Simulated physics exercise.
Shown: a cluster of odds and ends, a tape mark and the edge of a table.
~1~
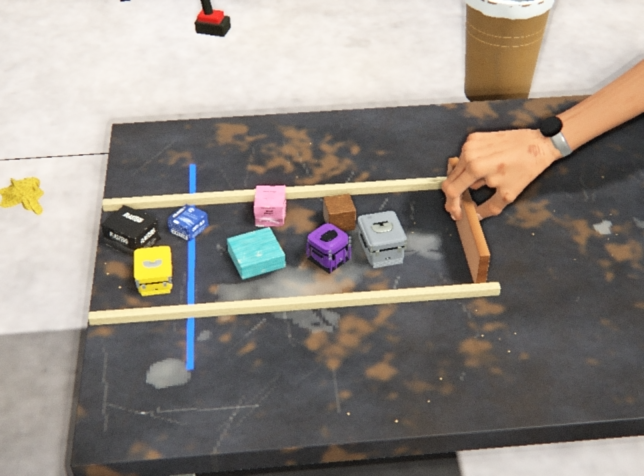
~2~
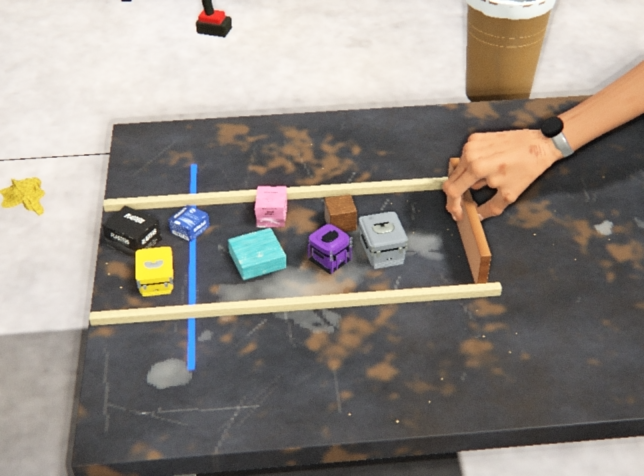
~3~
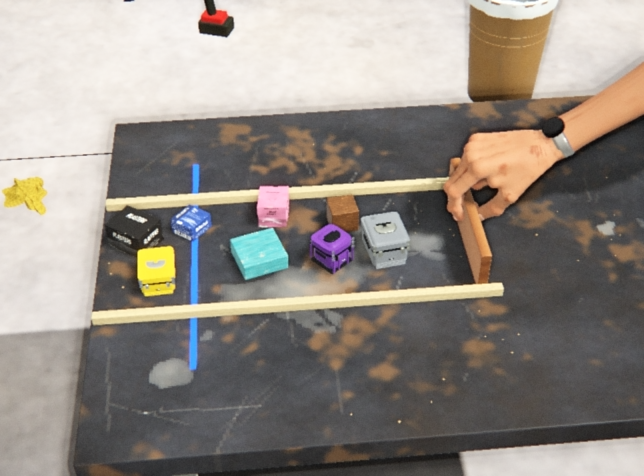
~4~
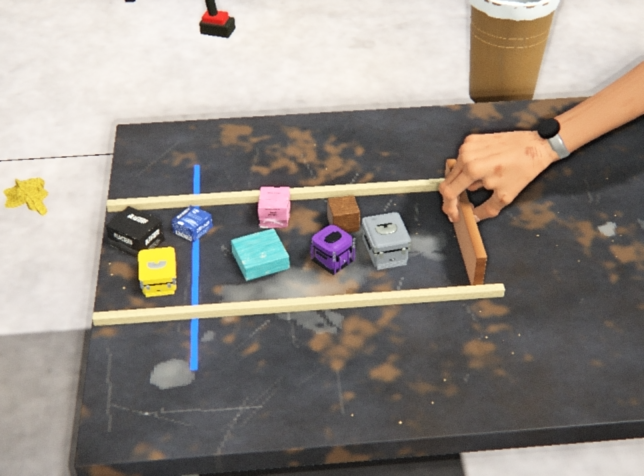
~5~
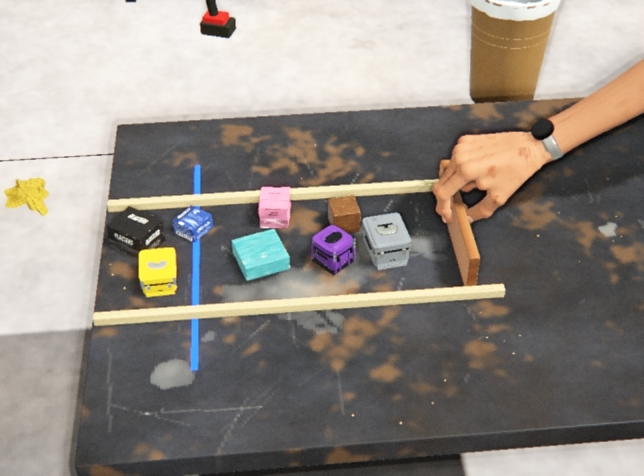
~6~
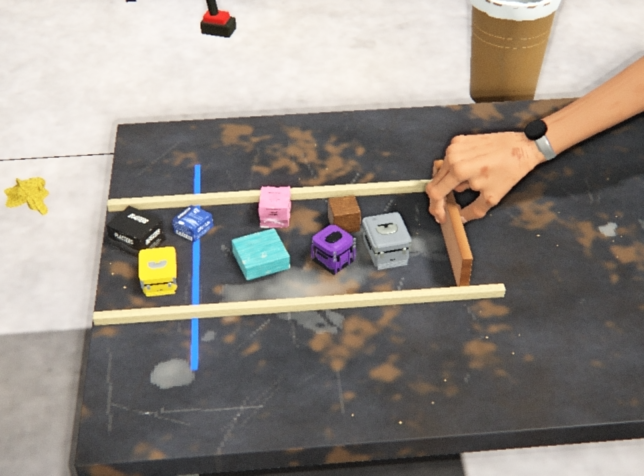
We see a hand holding a brown board upright between two pale rails on a dark table, near colourful boxes and blue tape; it stays nearly still, then slides the board slightly left while the boxes remain in place.
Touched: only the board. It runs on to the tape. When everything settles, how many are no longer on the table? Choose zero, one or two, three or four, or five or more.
When everything settles, one or two are no longer on the table.
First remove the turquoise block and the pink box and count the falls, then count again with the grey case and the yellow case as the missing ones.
Taking the two tries in turn, it comes to 0 and 0.
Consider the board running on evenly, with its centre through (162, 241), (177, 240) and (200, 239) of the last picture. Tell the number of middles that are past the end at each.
3, 3 and 1.
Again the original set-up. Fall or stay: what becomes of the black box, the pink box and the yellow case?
For the black box, it stays up there; for the pink box, it stays up there; for the yellow case, it ends up falling.
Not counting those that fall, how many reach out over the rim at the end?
So the number is 2.
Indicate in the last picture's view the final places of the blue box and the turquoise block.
First (148, 238), then (104, 266).
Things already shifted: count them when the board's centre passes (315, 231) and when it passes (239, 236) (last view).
First 5, then 8.
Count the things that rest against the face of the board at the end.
It's touching 2 at the end.
Soon after, none off yet; black box at rest near (136, 232); yellow case at rest near (159, 272); blue box at rest near (193, 223).
After that, none off yet; black box displaced a little near (120, 227); yellow case displaced about its own width near (99, 277); blue box displaced about its own width near (176, 232).
In the end, the number that fall off is one or two; gone, yellow case.
